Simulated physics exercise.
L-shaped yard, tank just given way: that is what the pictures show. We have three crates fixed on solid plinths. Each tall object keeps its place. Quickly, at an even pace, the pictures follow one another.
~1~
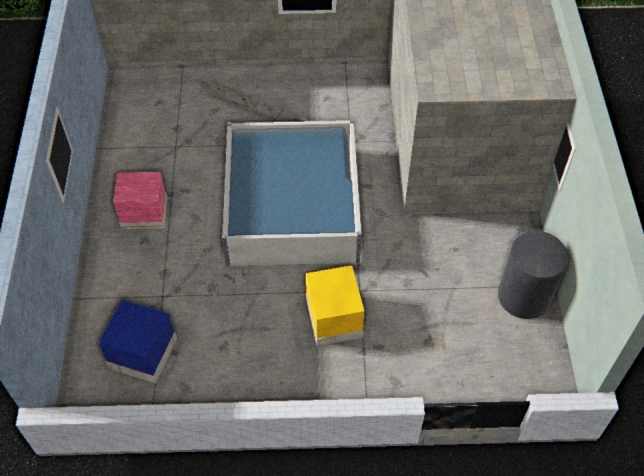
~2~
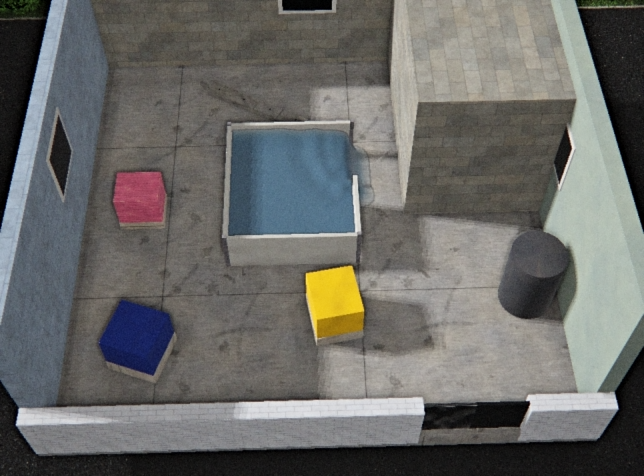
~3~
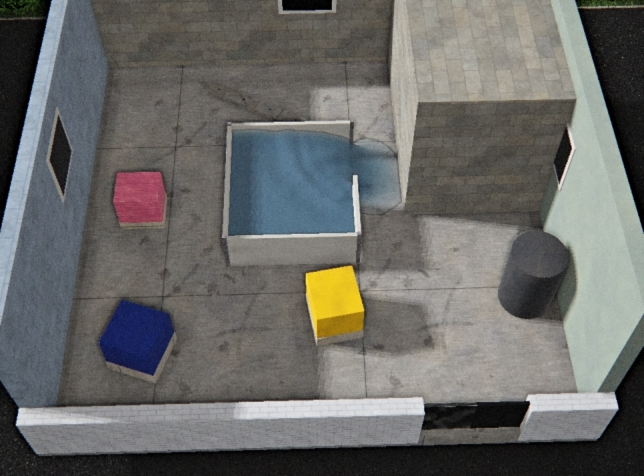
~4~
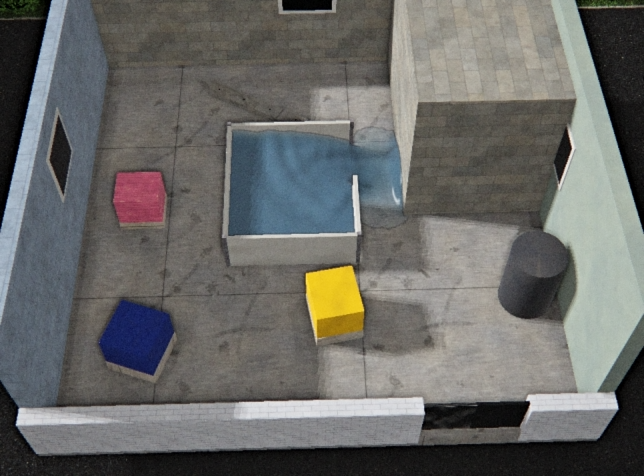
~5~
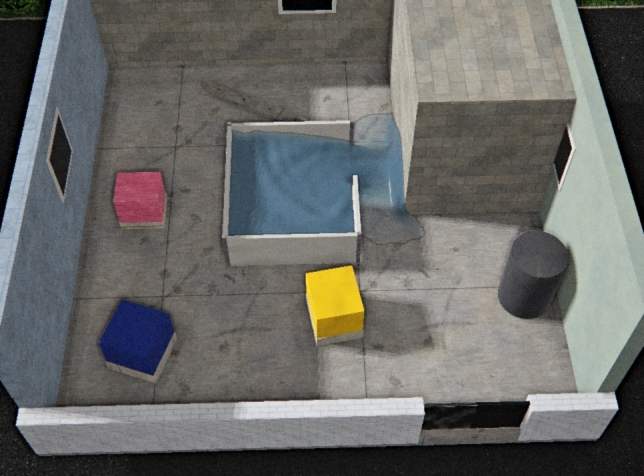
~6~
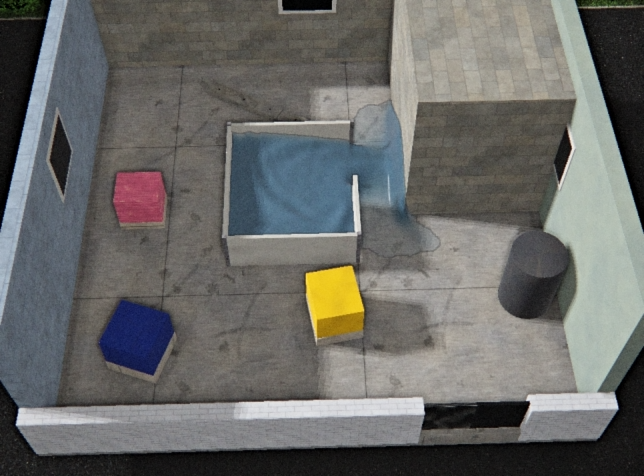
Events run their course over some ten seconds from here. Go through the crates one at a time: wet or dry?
Crate by crate: Blue crate dry, pink crate dry, yellow crate dry.
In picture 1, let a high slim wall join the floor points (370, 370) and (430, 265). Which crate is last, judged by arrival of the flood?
Answer: The pink-painted one.
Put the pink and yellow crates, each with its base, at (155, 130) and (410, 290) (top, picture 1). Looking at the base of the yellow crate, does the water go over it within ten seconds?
Well, the yellow one goes wet in the end.
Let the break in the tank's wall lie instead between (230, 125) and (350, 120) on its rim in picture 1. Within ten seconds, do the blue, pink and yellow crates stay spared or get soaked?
Blue: Not flooded; pink: Flooded; yellow: Not flooded.
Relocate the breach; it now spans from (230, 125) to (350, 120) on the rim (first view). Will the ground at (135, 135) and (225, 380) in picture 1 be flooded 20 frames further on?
In the order asked: Swamped and left untouched.
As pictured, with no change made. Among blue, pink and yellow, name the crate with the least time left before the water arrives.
It's the yellow-painted one.
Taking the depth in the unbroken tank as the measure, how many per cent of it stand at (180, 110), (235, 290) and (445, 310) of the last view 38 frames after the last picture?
Readings in sequence: 4, 2, 4 percent.
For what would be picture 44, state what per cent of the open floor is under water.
Estimated share: About 80 %.
A moment on, water covers 15 % of the floor; the blue crate not reached, the pink crate not reached, the yellow crate water round its plinth.
Next, water covers 30 % of the floor; the blue crate not reached, the pink crate not reached, the yellow crate water round its plinth.
Then, water covers 50 % of the floor; the blue crate not reached, the pink crate not reached, the yellow crate water round its plinth.
Later, water covers 80 % of the floor; the blue crate water round its plinth, the pink crate water round its plinth, the yellow crate water round its plinth.
In the end, water covers 95 % of the floor; the blue crate stayed above the water, the pink crate stayed above the water, the yellow crate stayed above the water.
